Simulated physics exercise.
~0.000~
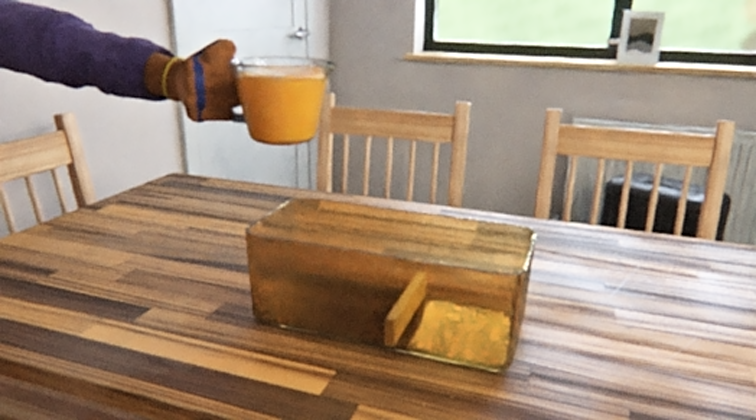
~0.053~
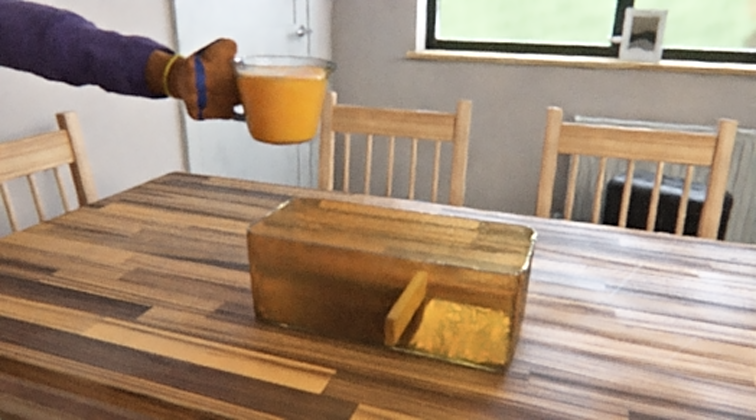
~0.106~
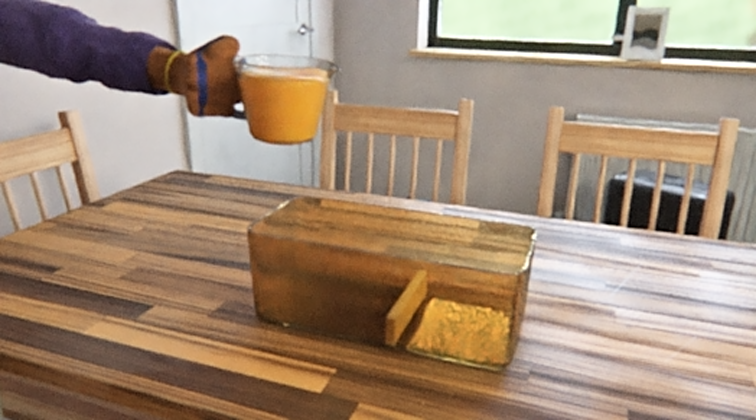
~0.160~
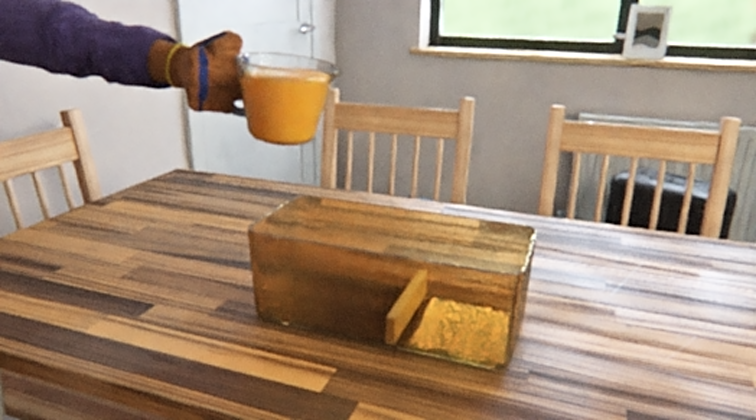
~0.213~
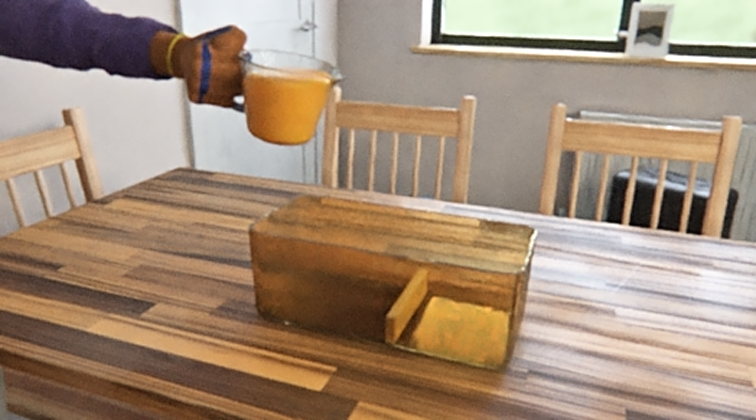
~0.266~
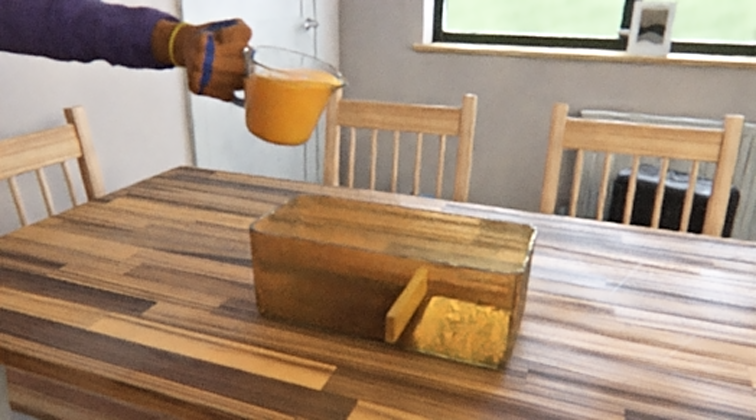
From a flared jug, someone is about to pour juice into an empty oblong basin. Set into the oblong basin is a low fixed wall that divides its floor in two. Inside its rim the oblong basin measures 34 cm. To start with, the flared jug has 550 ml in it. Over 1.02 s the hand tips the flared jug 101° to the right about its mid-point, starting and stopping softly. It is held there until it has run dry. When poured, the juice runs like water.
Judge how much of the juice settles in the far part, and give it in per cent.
Some 8 per cent settles in the far part.
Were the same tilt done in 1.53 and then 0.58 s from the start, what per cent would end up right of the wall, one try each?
In order, 10 and 10 per cent.
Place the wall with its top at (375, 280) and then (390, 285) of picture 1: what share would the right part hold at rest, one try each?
The first gives near 65 per cent and the second near 35 per cent.
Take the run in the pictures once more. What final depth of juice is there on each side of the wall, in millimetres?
Left part: About 18 mm; right part: About 2 mm.
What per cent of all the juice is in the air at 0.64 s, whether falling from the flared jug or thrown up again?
28 per cent.
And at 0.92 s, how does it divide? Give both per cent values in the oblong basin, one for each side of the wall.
Left roughly 74 per cent, right roughly 3.
By 0.64 s the tilt is 70° and 58 per cent is still to pour, 14 is left of the wall and 0 right of it.
By 0.92 s the tilt is 99° and 9 per cent is still to pour, 74 is left of the wall and 3 right of it.
By 1.21 s the tilt is 101° and 0 per cent is still to pour, 89 is left of the wall and 7 right of it.
By 1.52 s the tilt is 101° and 0 per cent is still to pour, 89 is left of the wall and 8 right of it.
At rest 89 per cent lies left of the wall, 8 right of it and 3 outside.
